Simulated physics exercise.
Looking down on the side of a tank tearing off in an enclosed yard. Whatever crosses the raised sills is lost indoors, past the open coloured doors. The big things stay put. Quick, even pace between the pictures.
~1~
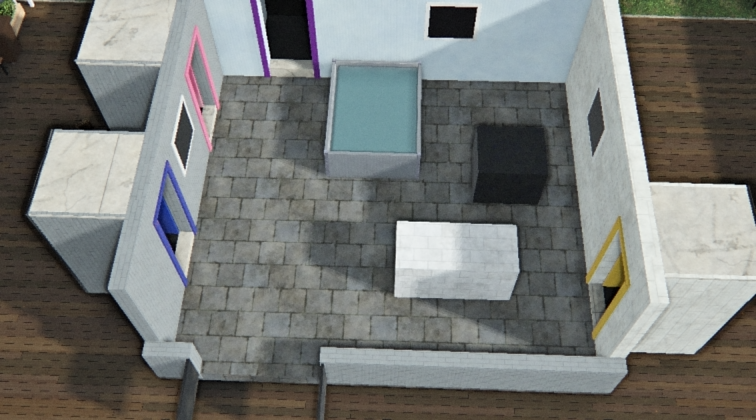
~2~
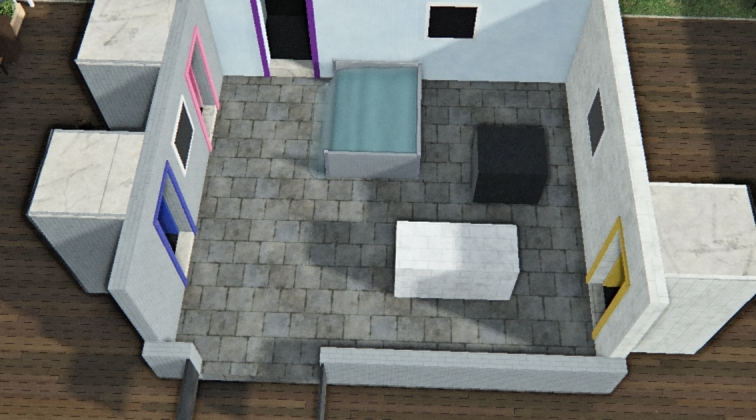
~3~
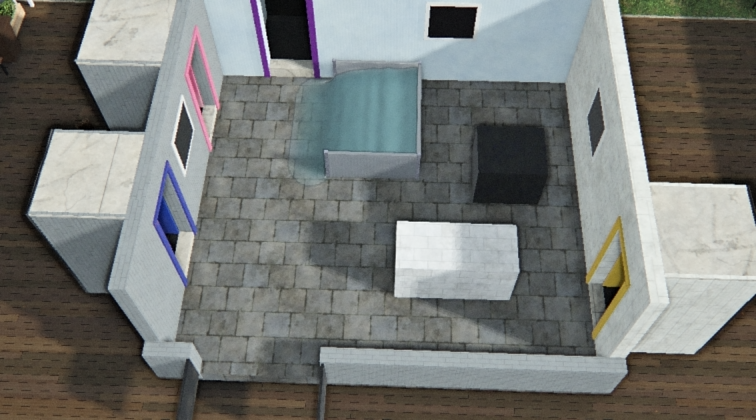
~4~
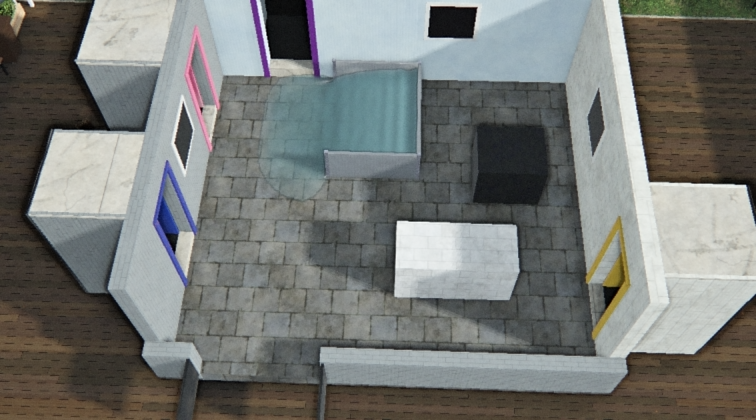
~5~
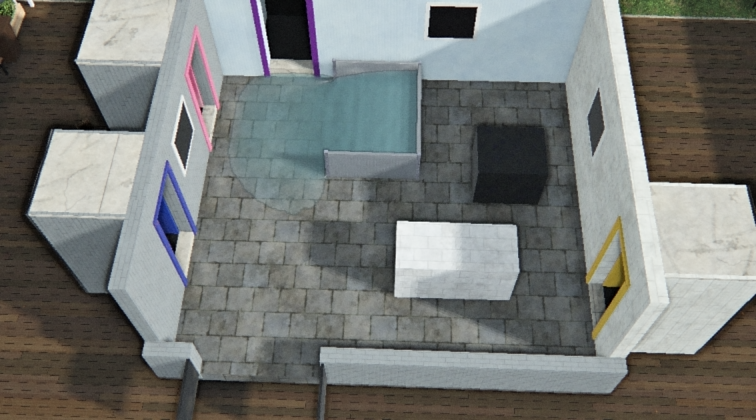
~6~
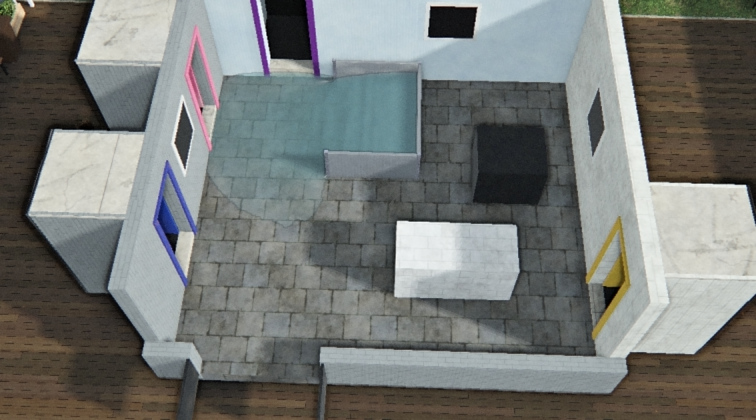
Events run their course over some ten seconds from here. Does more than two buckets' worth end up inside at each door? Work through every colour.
In order: Yellow door: Within the cap, purple door: Within the cap, pink door: Over the cap, blue door: Within the cap.
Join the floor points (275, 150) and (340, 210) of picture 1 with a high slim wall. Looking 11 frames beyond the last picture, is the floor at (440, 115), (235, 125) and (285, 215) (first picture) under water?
Results in sequence: Bone-dry / swamped / bone-dry.
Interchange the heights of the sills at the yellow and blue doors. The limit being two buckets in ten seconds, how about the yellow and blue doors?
One at a time: Yellow door admits less, and blue door exceeds it.
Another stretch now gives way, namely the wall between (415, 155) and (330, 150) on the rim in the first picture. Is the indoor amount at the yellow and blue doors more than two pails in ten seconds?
In short: Yellow door floods, blue door is under.
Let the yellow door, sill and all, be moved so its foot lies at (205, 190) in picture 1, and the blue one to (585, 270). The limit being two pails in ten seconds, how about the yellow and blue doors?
Yellow: Exceeds the limit; blue: Falls short.
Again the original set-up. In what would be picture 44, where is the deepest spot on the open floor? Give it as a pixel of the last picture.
(173, 358).
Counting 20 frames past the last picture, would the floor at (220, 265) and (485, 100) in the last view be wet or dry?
Soaked, not wet.
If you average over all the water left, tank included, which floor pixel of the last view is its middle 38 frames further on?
My reading is close to (297, 196).
A moment on, water covers 25 % of the floor; the yellow door not reached, the purple door wet at the sill, nothing in, the pink door far over two buckets in, the blue door not reached.
Next, water covers 25 % of the floor; the yellow door not reached, the purple door wet at the sill, nothing in, the pink door far over two buckets in, the blue door wet at the sill, nothing in.
Then, water covers 40 % of the floor; the yellow door not reached, the purple door wet at the sill, nothing in, the pink door far over two buckets in, the blue door wet at the sill, nothing in.
Later, water covers 55 % of the floor; the yellow door not reached, the purple door wet at the sill, nothing in, the pink door far over two buckets in, the blue door wet at the sill, nothing in.
In the end, water covers 65 % of the floor; the yellow door wet at the sill, nothing in, the purple door wet at the sill, nothing in, the pink door far over two buckets in, the blue door wet at the sill, nothing in.
